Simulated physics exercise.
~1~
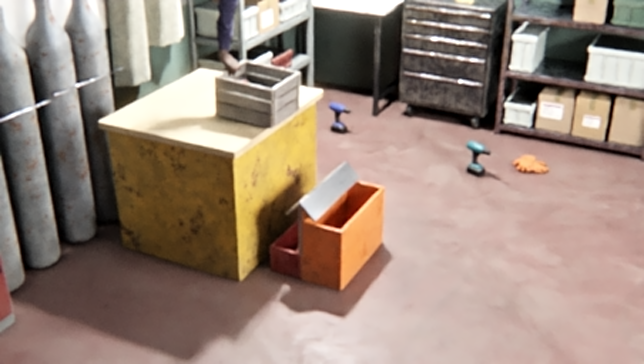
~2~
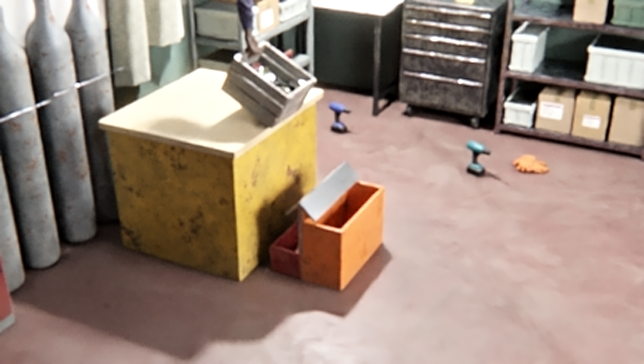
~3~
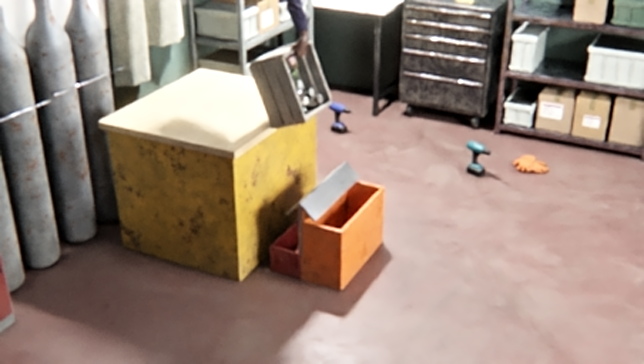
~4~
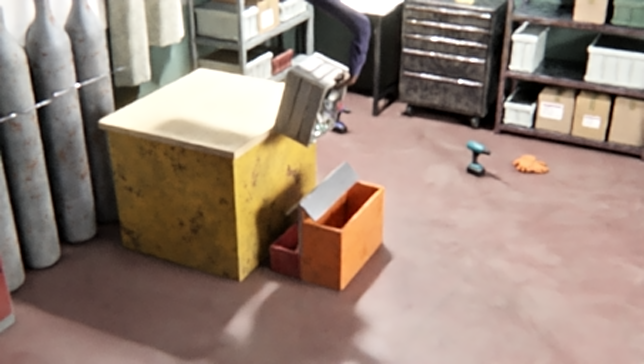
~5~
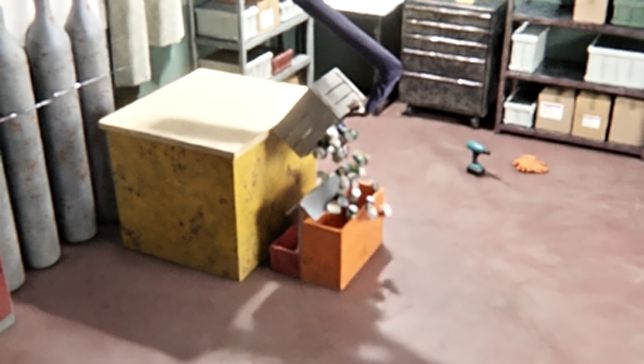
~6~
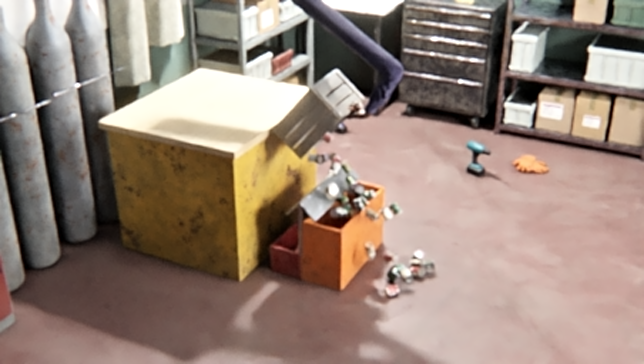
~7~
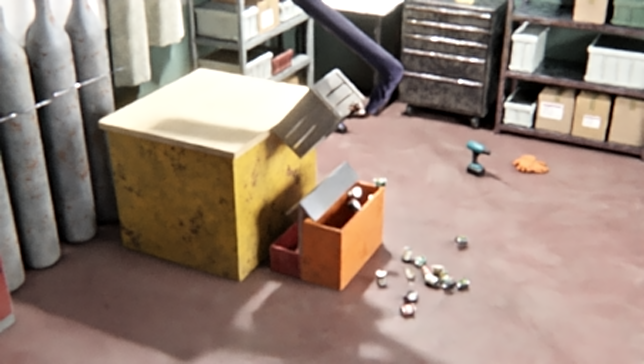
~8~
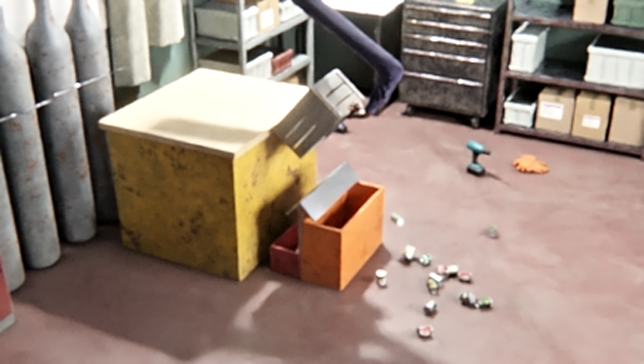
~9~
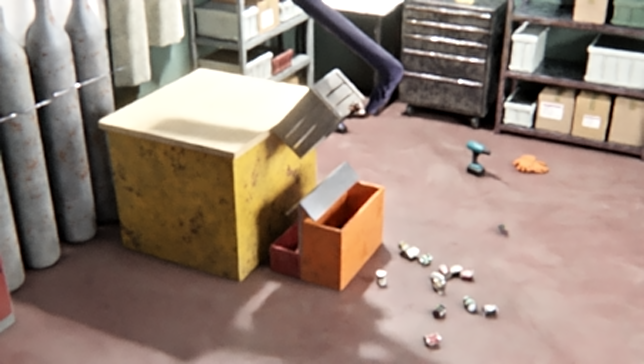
A grey crate on a yellow bench is lifted and tipped over the right edge by a dark-sleeved arm, spilling small tins towards an orange bin below; many drop inside, while others bounce past and roll across the floor, coming to lie scattered to its right.
